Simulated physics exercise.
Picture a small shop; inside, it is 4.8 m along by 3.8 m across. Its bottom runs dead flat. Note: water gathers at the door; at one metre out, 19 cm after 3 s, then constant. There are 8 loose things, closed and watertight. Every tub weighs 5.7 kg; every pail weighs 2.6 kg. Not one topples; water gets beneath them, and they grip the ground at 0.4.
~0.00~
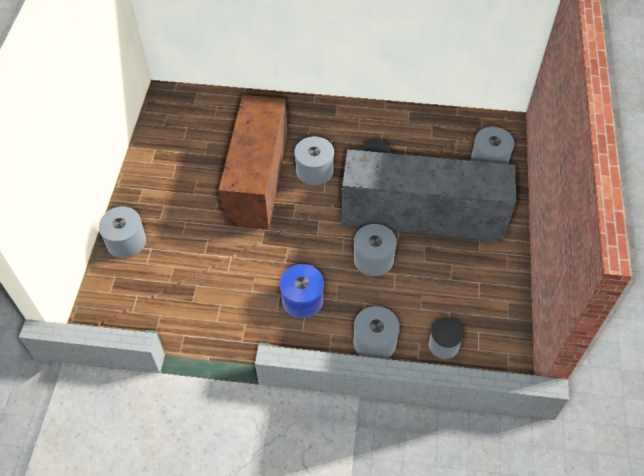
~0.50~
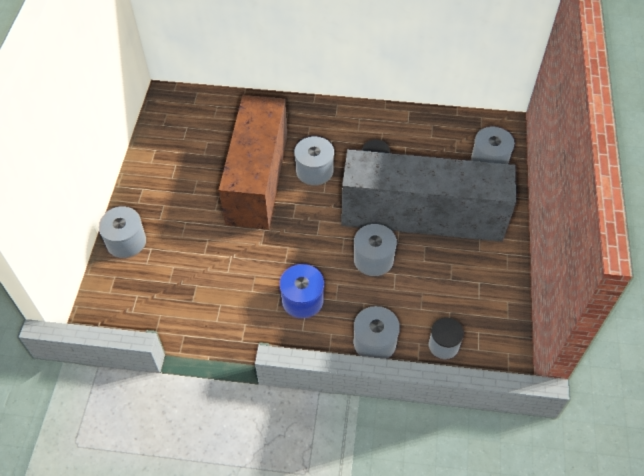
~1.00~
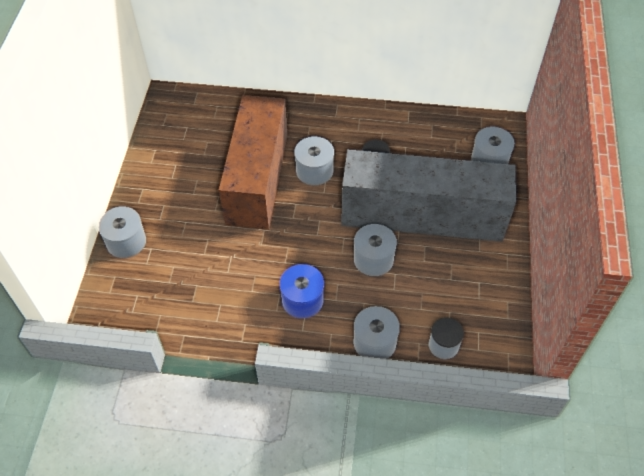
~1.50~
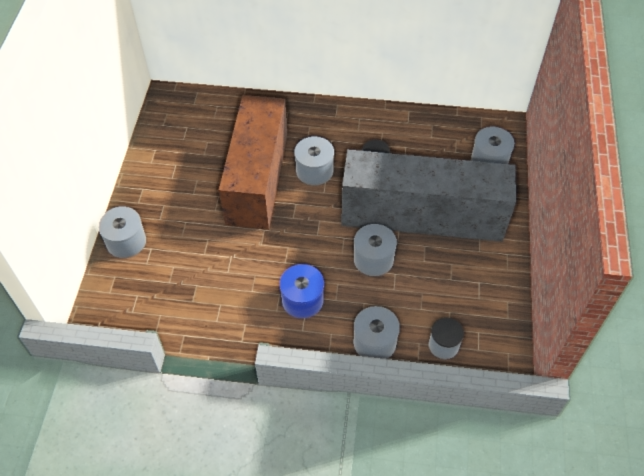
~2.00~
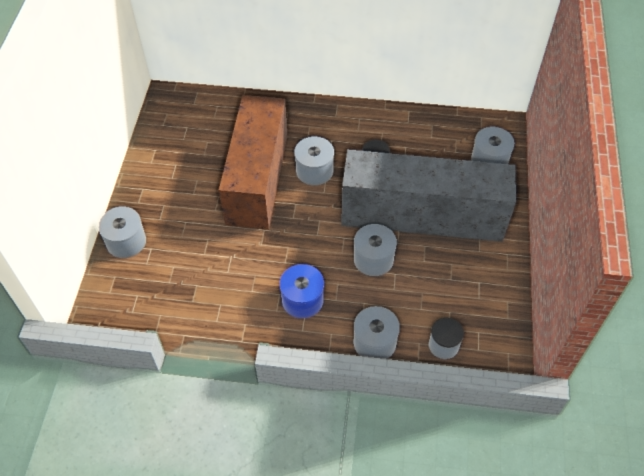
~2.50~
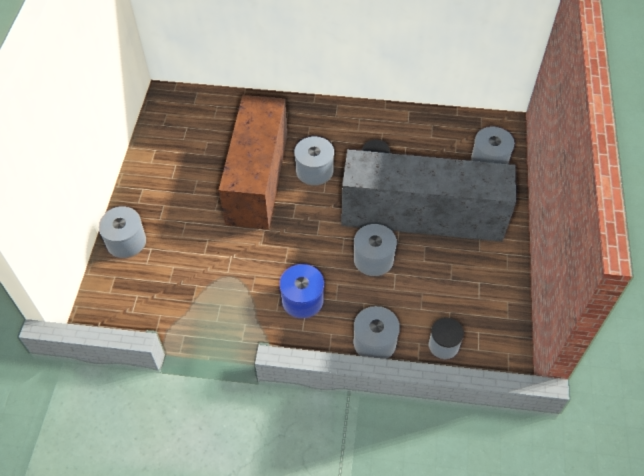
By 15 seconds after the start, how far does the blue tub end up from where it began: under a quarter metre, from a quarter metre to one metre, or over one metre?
From a quarter metre to one metre.
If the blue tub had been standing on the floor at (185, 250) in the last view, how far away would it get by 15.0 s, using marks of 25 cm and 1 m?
It travels far.
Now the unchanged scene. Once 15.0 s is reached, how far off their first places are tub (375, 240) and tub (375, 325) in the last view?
First 120 cm, then 100 cm.
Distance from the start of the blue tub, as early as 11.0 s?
Roughly 80 cm by then.
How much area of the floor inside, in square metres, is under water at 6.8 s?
About 14 m2.
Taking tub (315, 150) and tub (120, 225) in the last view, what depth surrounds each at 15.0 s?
Some 12 cm at the first, some 12 cm at the second.
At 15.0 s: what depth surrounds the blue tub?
About 6 cm.
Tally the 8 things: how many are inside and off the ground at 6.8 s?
Total: 2.
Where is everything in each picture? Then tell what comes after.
The first frame shows the blue tub at (302, 283) rests on the ground; water covers 0.0 m2; 0 of 8 have shifted.
The second frame shows the blue tub at (302, 283), on the bottom; 0.0 m2 under water; 0 of 8 have shifted.
The third frame shows the blue tub at (302, 283), on the bottom; 0.0 m2 under water; 0 of 8 have shifted.
The fourth frame shows the blue tub at (302, 283), on the bottom; water covers 0.0 m2; 0 of 8 have shifted.
The fifth frame shows the blue tub at (302, 283) rests on the ground; water covers 0.1 m2; 0 of 8 have shifted.
The sixth frame shows the blue tub at (302, 283), on the bottom; 0.7 m2 under water; 0 of 8 have shifted.
After 3.5 s the blue tub is near (306, 282), 0.0 m from its start, aground; 0 afloat.
After 6.8 s the blue tub is near (361, 276), 0.6 m from its start, aground; 2 afloat.
After 11.0 s the blue tub is near (377, 287), 0.8 m from its start, aground; 4 afloat.
After 15.0 s the blue tub is near (326, 254), 0.4 m from its start, afloat; 8 afloat.
